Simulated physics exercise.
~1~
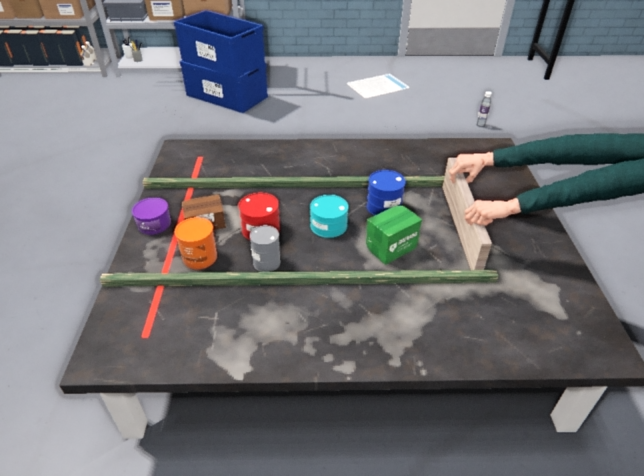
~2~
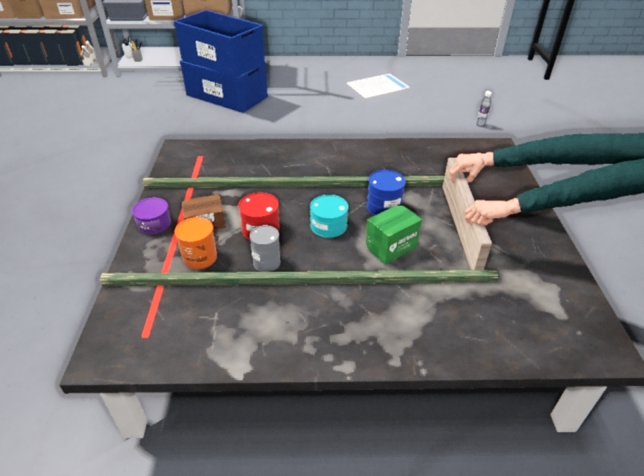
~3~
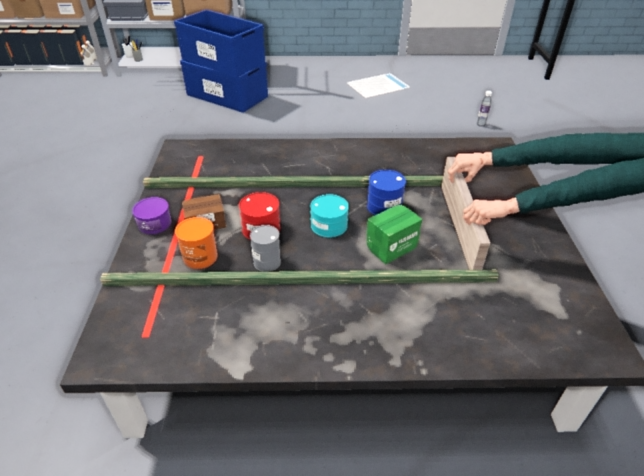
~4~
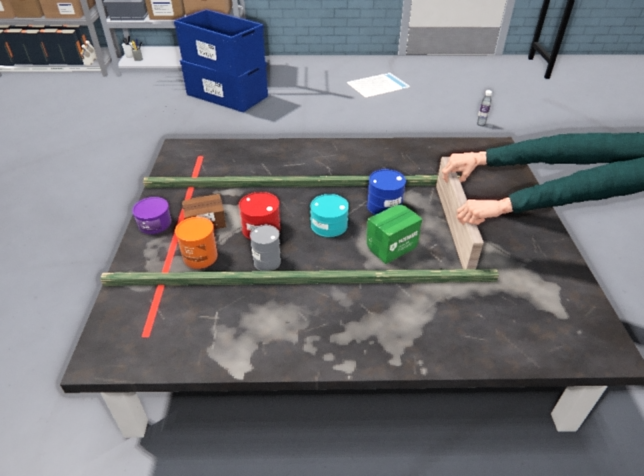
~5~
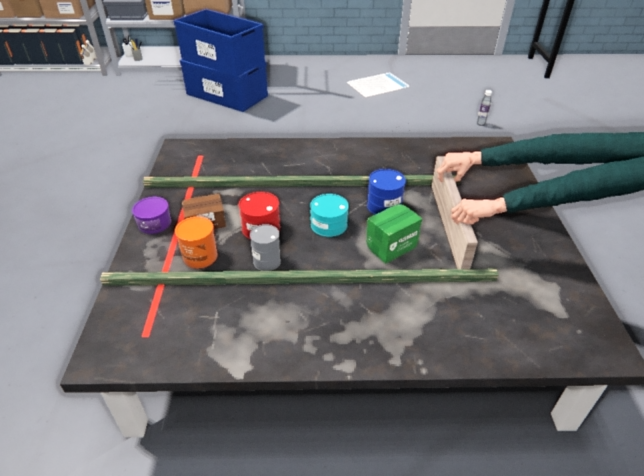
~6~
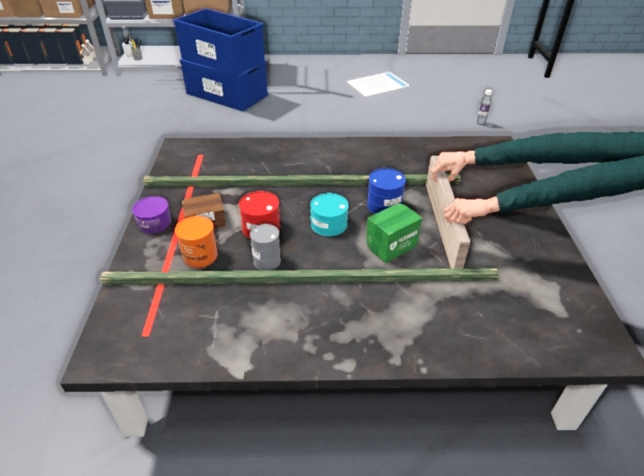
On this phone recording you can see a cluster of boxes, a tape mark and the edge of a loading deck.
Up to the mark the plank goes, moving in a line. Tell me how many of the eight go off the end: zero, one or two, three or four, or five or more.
The answer is three or four.
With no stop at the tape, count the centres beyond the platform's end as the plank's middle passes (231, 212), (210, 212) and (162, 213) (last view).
The numbers past the end are 1, 1 and 5.
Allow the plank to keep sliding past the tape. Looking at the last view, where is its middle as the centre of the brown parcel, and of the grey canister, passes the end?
When the brown parcel crosses, the middle is near (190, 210); when the grey canister crosses, near (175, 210).
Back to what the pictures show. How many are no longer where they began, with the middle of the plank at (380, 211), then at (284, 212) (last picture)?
Counting first: 2, next 8.
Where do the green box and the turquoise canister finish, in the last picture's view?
First (141, 237), then (152, 214).
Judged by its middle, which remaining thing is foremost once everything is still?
Foremost: The grey canister.
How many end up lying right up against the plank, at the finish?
The number is 2.
Soon after, none off yet; purple pail at rest near (153, 215); brown parcel at rest near (204, 213); orange pail at rest near (197, 242).
Then, none off yet; purple pail moving near (150, 214); brown parcel moved a little near (187, 214); orange pail at rest near (197, 242).
Further on, one off so far; purple pail tipped well over near (112, 225); brown parcel moved about its own width near (145, 211); orange pail moved well along near (136, 247).
At rest, the number that fall off is three or four; fallen, red canister, orange pail, brown parcel and purple pail.
